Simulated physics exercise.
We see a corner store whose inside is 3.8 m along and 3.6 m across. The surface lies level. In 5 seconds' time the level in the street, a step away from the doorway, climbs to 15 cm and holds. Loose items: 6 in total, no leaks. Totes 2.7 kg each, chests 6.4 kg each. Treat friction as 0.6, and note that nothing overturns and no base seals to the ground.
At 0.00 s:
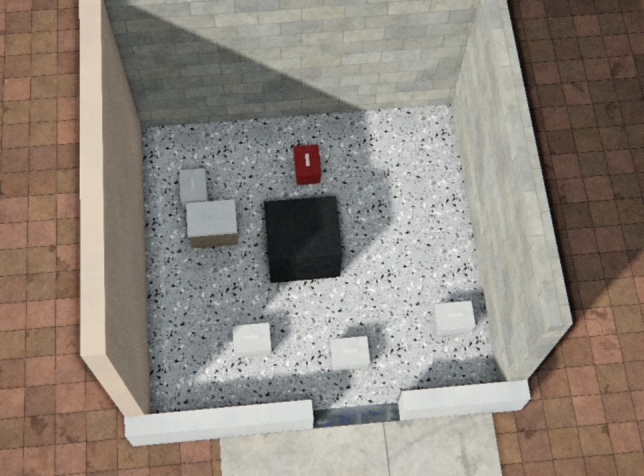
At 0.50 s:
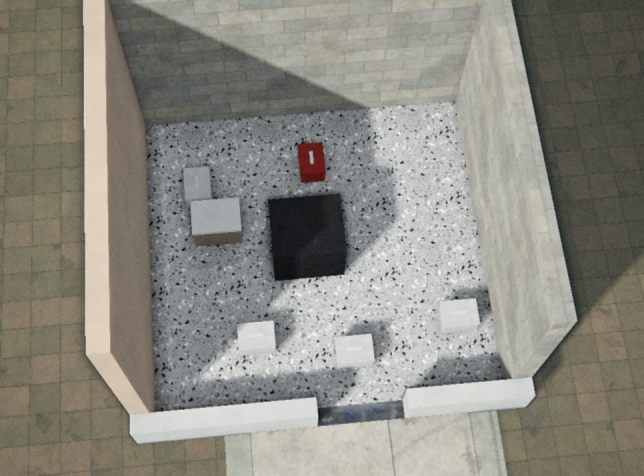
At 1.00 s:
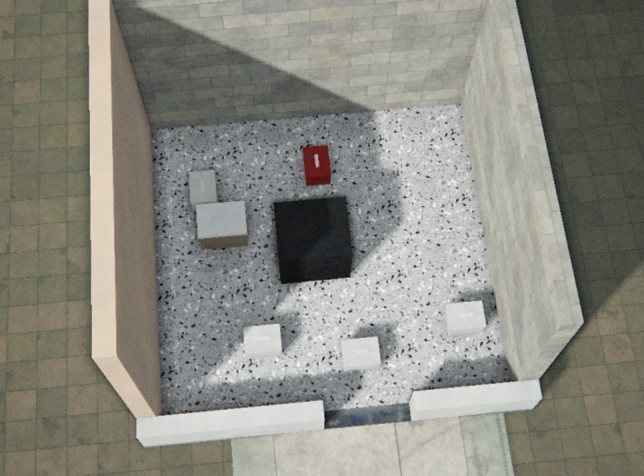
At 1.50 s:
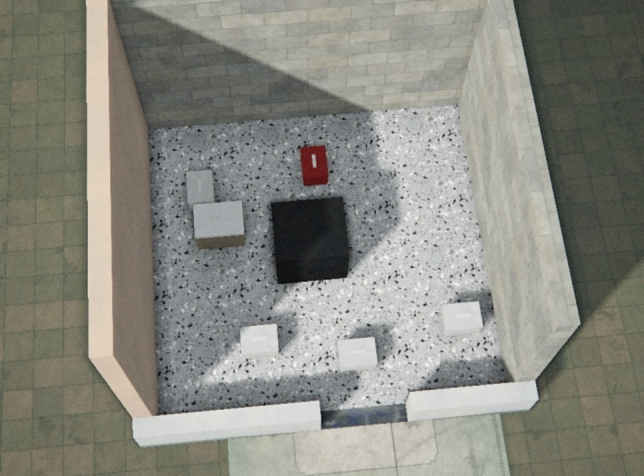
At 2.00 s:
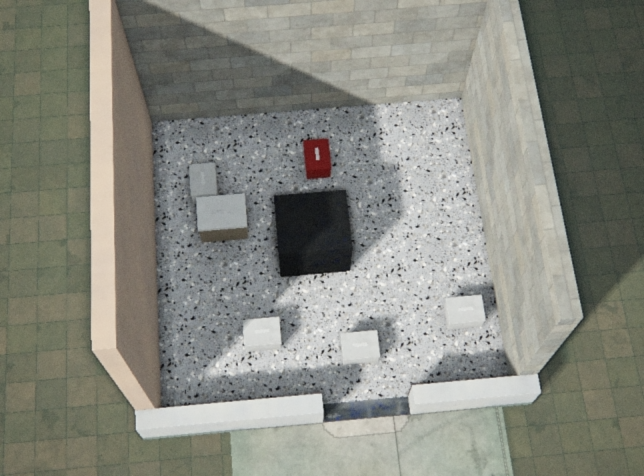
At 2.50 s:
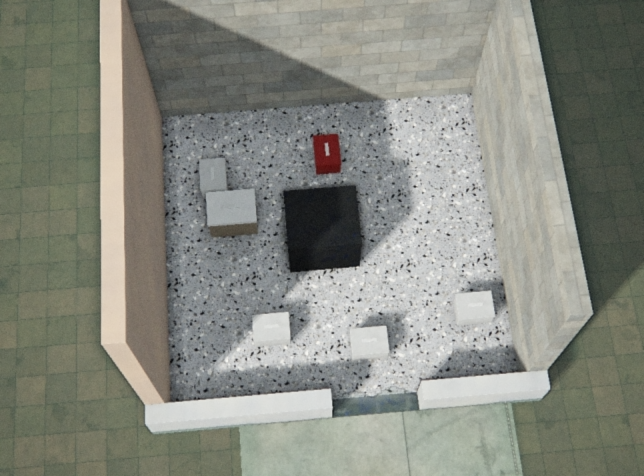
A small roofless store with a speckled grey floor and pale walls is seen from high above, its doorway gap at the bottom. A red tote sits near the back wall, a large black block below it, two pale boxes to the left and three white ones near the front. Nothing inside moves; the paving outside turns from reddish brown to dull green, while the camera drifts slightly.
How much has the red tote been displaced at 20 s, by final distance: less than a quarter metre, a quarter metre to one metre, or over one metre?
A quarter metre to one metre.
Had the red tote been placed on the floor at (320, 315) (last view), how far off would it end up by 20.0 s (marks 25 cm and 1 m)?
So it budges only slightly.
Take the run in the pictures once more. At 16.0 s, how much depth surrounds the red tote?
Depth: About 6 cm.
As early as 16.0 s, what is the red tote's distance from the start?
About 60 cm by then.
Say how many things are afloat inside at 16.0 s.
It comes to 6 of them.
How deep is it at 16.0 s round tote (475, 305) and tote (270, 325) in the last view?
About 5 and 6 cm.
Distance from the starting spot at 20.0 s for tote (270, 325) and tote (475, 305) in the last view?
Net displacement, in order: 60 cm; 60 cm.
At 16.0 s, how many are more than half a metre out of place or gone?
Answer: 4.
After 4.0 s the red tote is near (327, 150), 0.0 m from its start, aground; 0 afloat.
After 9.0 s the red tote is near (327, 150), 0.0 m from its start, aground; 3 afloat.
After 16.0 s the red tote is near (375, 180), 0.7 m from its start, afloat; 6 afloat.
After 20.0 s the red tote is near (274, 159), 0.6 m from its start, afloat; 6 afloat.
